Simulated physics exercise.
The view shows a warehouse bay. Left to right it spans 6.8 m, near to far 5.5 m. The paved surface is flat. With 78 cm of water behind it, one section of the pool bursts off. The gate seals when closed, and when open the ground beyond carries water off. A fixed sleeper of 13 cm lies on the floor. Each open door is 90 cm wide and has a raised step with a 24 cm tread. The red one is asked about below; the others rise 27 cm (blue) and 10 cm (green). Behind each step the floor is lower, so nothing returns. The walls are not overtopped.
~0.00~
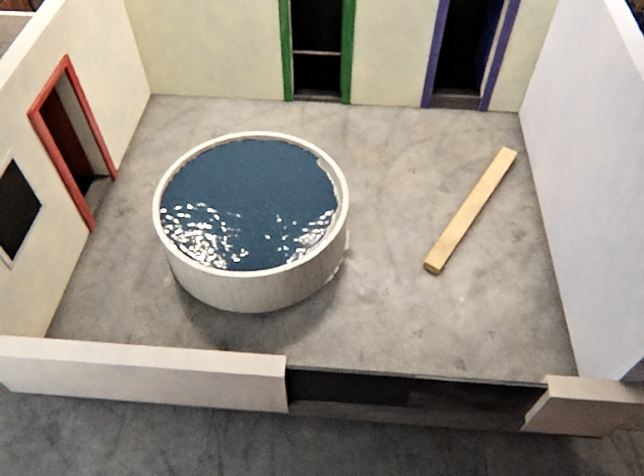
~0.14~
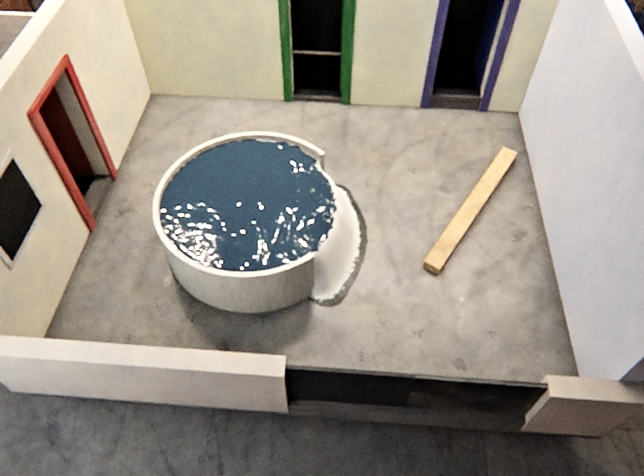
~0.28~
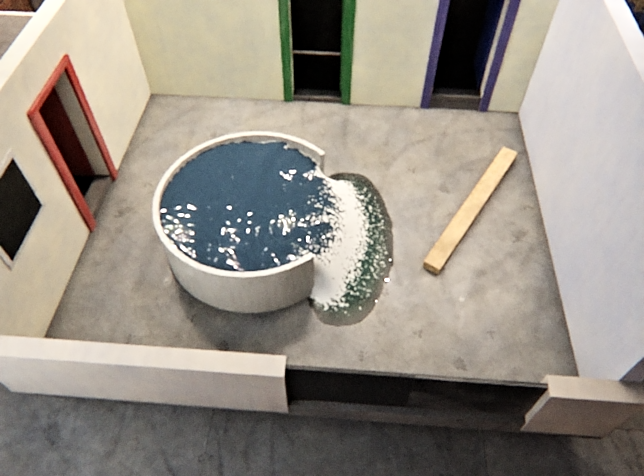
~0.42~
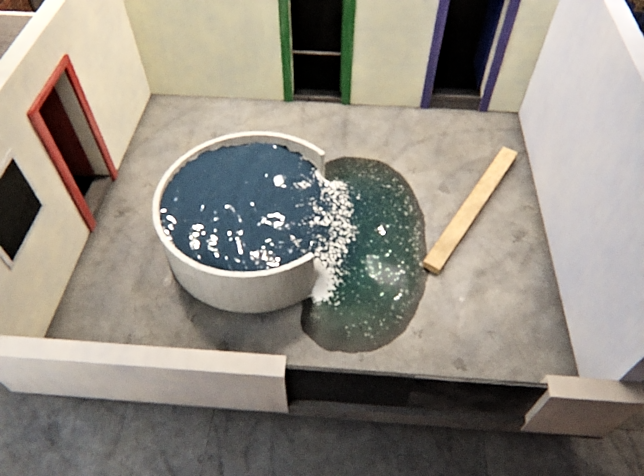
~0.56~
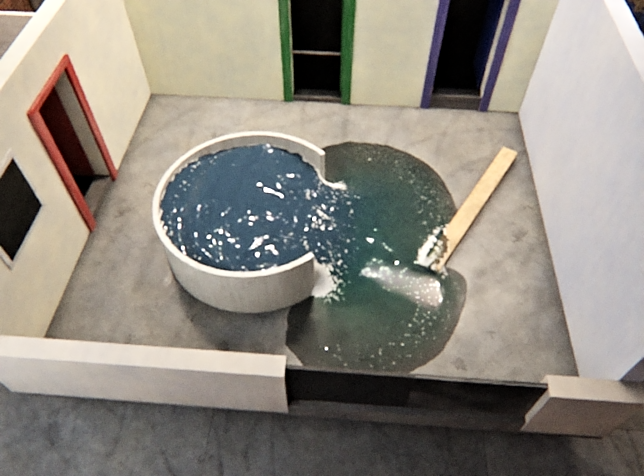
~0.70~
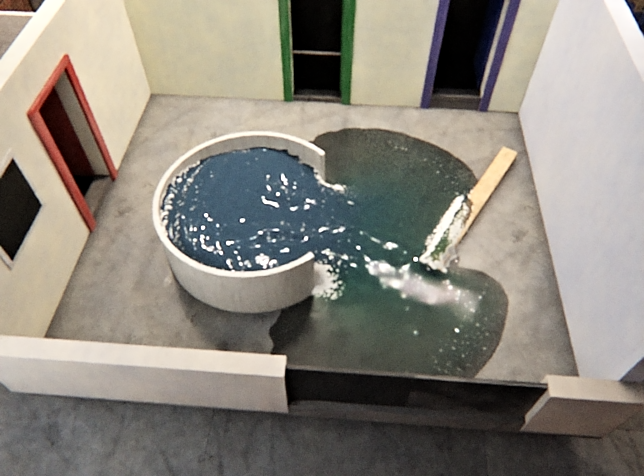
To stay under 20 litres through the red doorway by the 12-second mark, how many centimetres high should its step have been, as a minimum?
It would have to be roughly 14.5 cm high.
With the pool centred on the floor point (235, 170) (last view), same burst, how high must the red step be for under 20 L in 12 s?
About 14.5 cm.
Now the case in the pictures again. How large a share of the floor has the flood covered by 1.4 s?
Near 50 per cent is wet.
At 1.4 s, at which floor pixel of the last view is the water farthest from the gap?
At about (512, 115).
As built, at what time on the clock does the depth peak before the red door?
At about 11.0 s.
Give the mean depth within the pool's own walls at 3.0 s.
Some 23 cm.
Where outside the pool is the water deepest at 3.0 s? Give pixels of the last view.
Near (476, 139).
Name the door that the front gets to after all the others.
It is the red one.
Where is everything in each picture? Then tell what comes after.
In the first frame, the pool at (252, 200) is whole and still, 78 cm deep; the red door at (81, 154) is dry.
In the second frame, the gap is at (342, 227), the front 0.4 m out at (336, 300); the back of the pool holds 78 cm.
In the third frame, the gap is at (342, 230), the front 0.7 m out at (367, 183); the back of the pool holds 78 cm.
In the fourth frame, the gap is at (342, 233), the front 1.3 m out at (404, 186); the back of the pool holds 78 cm.
In the fifth frame, water pours out at (342, 233) and has run 1.8 m, to (442, 188); about 7 cm deep outside, 75 cm at the back.
In the sixth frame, water pours out at (342, 233) and has run 2.3 m, to (466, 171); about 5 cm deep outside, 67 cm at the back; the red door at (81, 154), 3.8 m from the gap, is still 3.3 m from the nearest water.
After 1.4 s water covers 50 % of the floor, deepest (47 cm) near (576, 407); it has not reached the red door.
After 3.0 s water covers 50 % of the floor, deepest (38 cm) near (476, 139); it has not reached the red door.
After 12.0 s water covers 95 % of the floor, deepest (20 cm) near (46, 367); 17 cm at the red door, 32 litres in over its 13 cm step.
At the red door as built, the water arrived by 5.4 s and peaked near 19 cm at 11.0 s.
Run again over the same 12 s with other heights there, 37 litres in over 12.5 cm, 6 litres over 16.5 cm. The limit of 20 litres is kept from about 14.5 cm up.
